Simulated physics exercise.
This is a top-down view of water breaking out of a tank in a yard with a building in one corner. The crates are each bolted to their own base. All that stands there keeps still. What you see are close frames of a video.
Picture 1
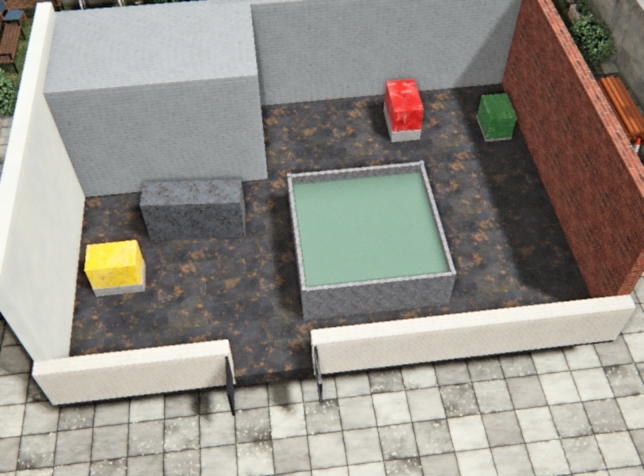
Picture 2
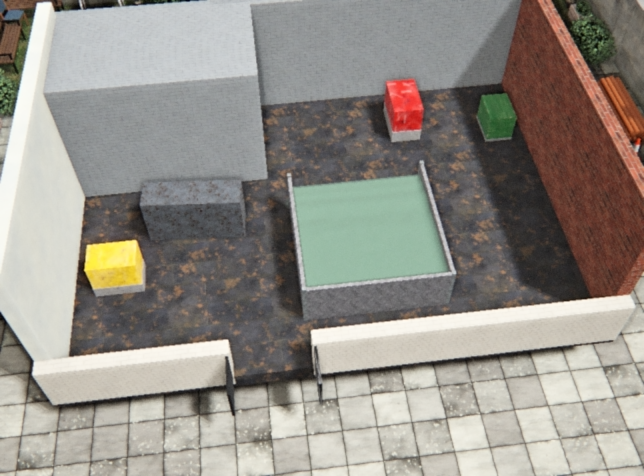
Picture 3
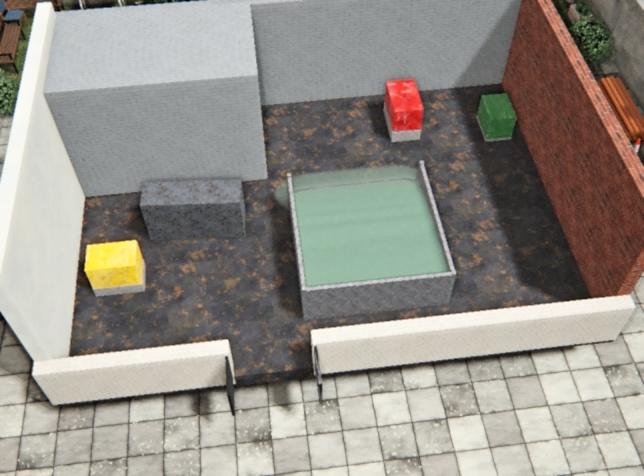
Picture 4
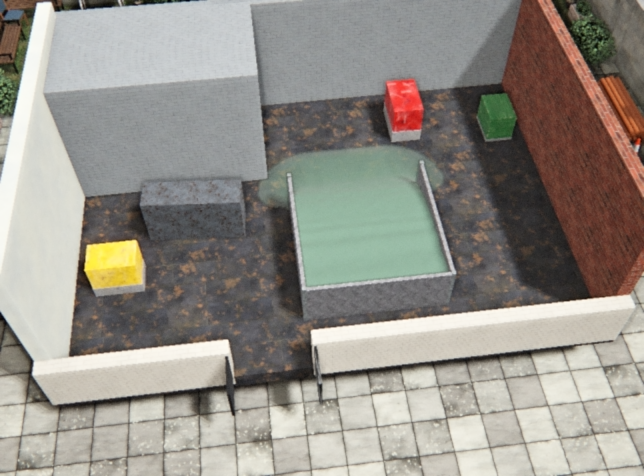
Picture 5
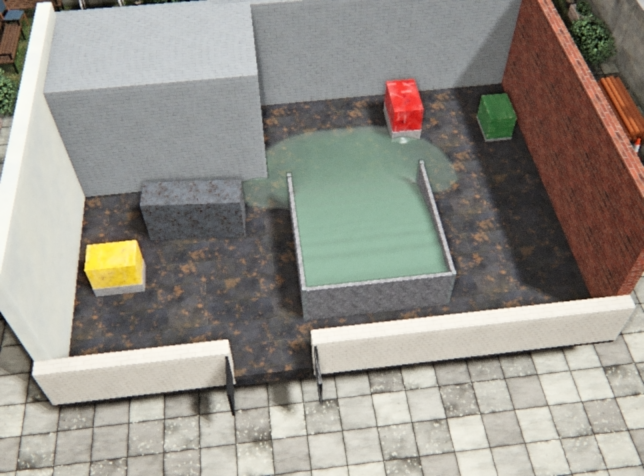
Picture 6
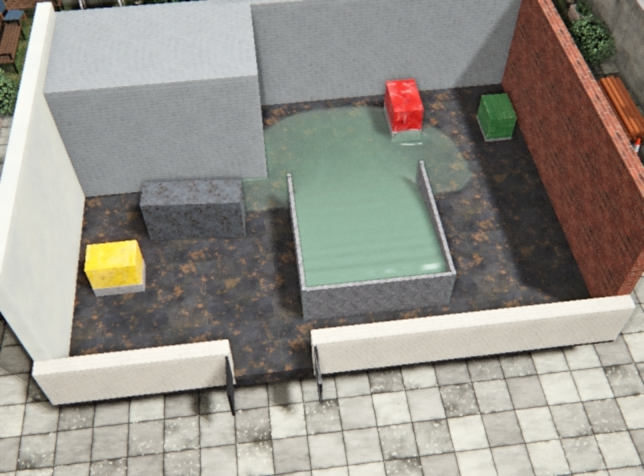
In the video, a tank of greenish water in a walled yard loses its far side, and the water pours out through the gap, spreading across the dark ground and around the base of the red block.
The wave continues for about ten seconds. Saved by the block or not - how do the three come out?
At the end, the red crate meets the water; the yellow crate never meets the water; the green crate meets the water.
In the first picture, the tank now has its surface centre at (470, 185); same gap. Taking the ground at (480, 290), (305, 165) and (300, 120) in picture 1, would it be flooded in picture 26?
The first spot is not reached, the second inundated, and the third inundated.
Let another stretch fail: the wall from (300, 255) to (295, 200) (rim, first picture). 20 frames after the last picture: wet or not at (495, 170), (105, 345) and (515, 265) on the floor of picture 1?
Taking them in turn, I get left untouched, then sodden, then left untouched.
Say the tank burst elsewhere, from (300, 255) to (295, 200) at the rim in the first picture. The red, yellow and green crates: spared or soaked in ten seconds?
The red crate is not overtopped, the yellow crate is overtopped, and the green crate is overtopped.
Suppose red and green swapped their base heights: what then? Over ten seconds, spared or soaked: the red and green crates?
Result: The red crate gets splashed; the green crate gets splashed.
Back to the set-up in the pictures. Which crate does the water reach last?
Clearly the crate marked yellow.
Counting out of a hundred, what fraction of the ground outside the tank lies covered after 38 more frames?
Some 85 per cent.
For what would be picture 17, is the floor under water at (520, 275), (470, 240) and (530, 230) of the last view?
First spot clear, second spot clear, third spot clear.
A moment on, water covers 30 % of the floor; the red crate water round its plinth, the yellow crate not reached, the green crate water round its plinth.
Next, water covers 40 % of the floor; the red crate water round its plinth, the yellow crate not reached, the green crate water round its plinth.
Then, water covers 50 % of the floor; the red crate water round its plinth, the yellow crate not reached, the green crate water round its plinth.
Later, water covers 85 % of the floor; the red crate water round its plinth, the yellow crate water round its plinth, the green crate water round its plinth.
In the end, water covers 100 % of the floor; the red crate was topped, the yellow crate stayed above the water, the green crate was topped.
